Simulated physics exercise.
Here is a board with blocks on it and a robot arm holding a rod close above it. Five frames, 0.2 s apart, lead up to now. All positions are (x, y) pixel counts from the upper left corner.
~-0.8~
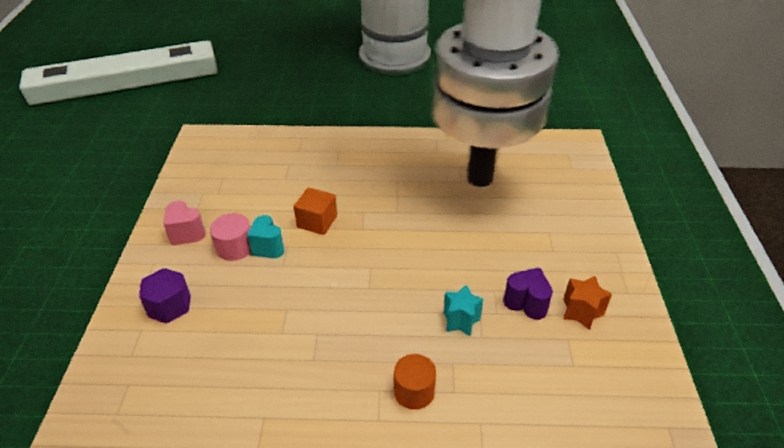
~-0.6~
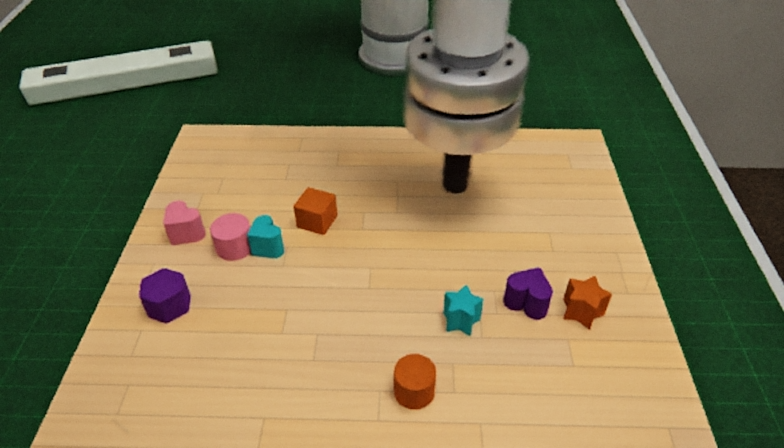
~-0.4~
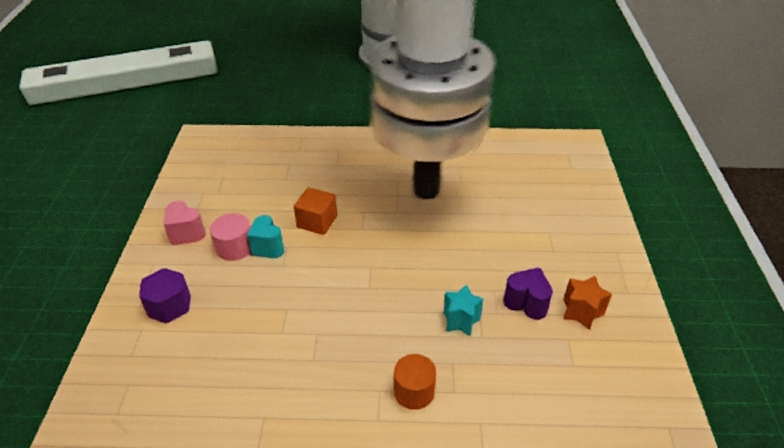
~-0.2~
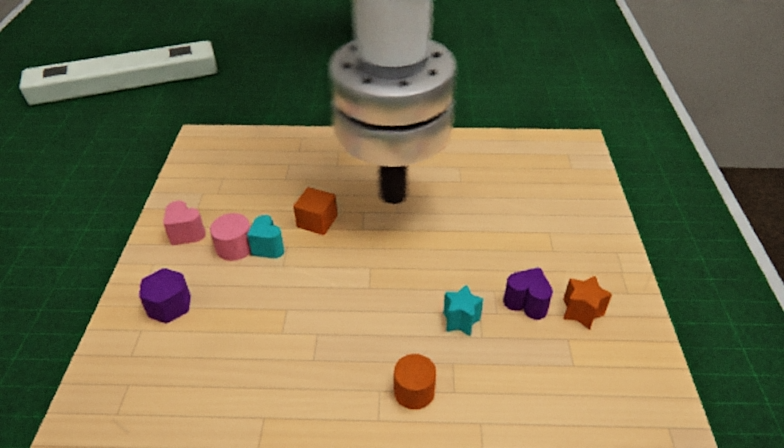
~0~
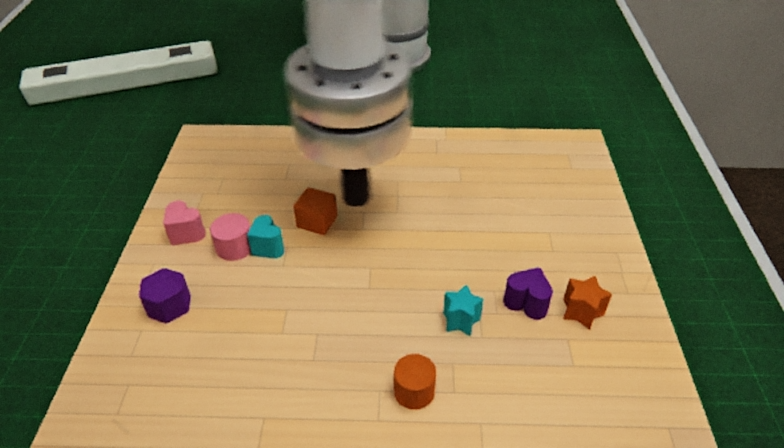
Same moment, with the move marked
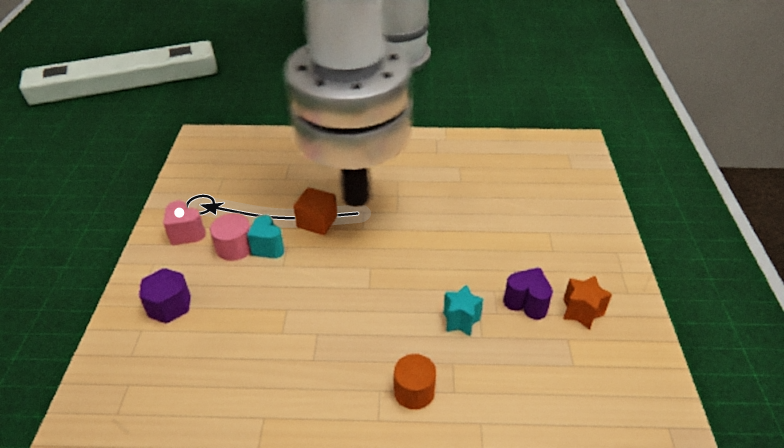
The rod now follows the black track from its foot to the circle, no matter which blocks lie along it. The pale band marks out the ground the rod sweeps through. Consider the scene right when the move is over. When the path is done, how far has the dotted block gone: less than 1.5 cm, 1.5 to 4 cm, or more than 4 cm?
Goes under 1.5 cm.
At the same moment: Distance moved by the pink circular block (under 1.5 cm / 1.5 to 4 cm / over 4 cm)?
Once the path ends, it will sit 1.5 to 4 cm from where it is now.
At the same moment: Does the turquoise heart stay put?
I'd say no.
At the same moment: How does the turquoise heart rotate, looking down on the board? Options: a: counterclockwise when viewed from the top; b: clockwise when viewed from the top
Option a.
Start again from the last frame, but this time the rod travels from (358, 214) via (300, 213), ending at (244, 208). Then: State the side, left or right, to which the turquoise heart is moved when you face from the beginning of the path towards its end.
Its sideways move is to the left.
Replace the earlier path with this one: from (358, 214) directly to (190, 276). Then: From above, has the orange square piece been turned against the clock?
I expect not.
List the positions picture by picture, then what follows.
Tip of the rod (480, 180), middles of tops, pink heart (179, 213), pink circular block (230, 226), turquoise heart (264, 227), orange square piece (315, 200), in the first frame.
Rod (455, 186), nothing pushed, in the second frame.
Rod (426, 192), nothing pushed, in the third frame.
Rod (393, 196), nothing pushed, in the fourth frame.
Rod (357, 199), pink heart (179, 213), pink circular block (230, 226), turquoise heart (264, 227), orange square piece (315, 200), in the fifth frame.
The line goes from (358, 214) over (276, 218) to (200, 205); the dot is on the pink heart.
What follows on the original path. One third of the way, rod (299, 203); pink circular block (224, 228); turquoise heart (259, 233), turned 30° anticlockwise; orange square piece (270, 207), turned 40° anticlockwise.
Two thirds of the way, rod (245, 199); pink circular block (207, 237); turquoise heart (256, 236), turned 50° anticlockwise; orange square piece (226, 213), turned 105° anticlockwise.
At the end, rod (196, 190); pink heart unmoved; pink circular block (207, 238); turquoise heart (256, 236), turned 50° anticlockwise; orange square piece (226, 213), turned 105° anticlockwise.
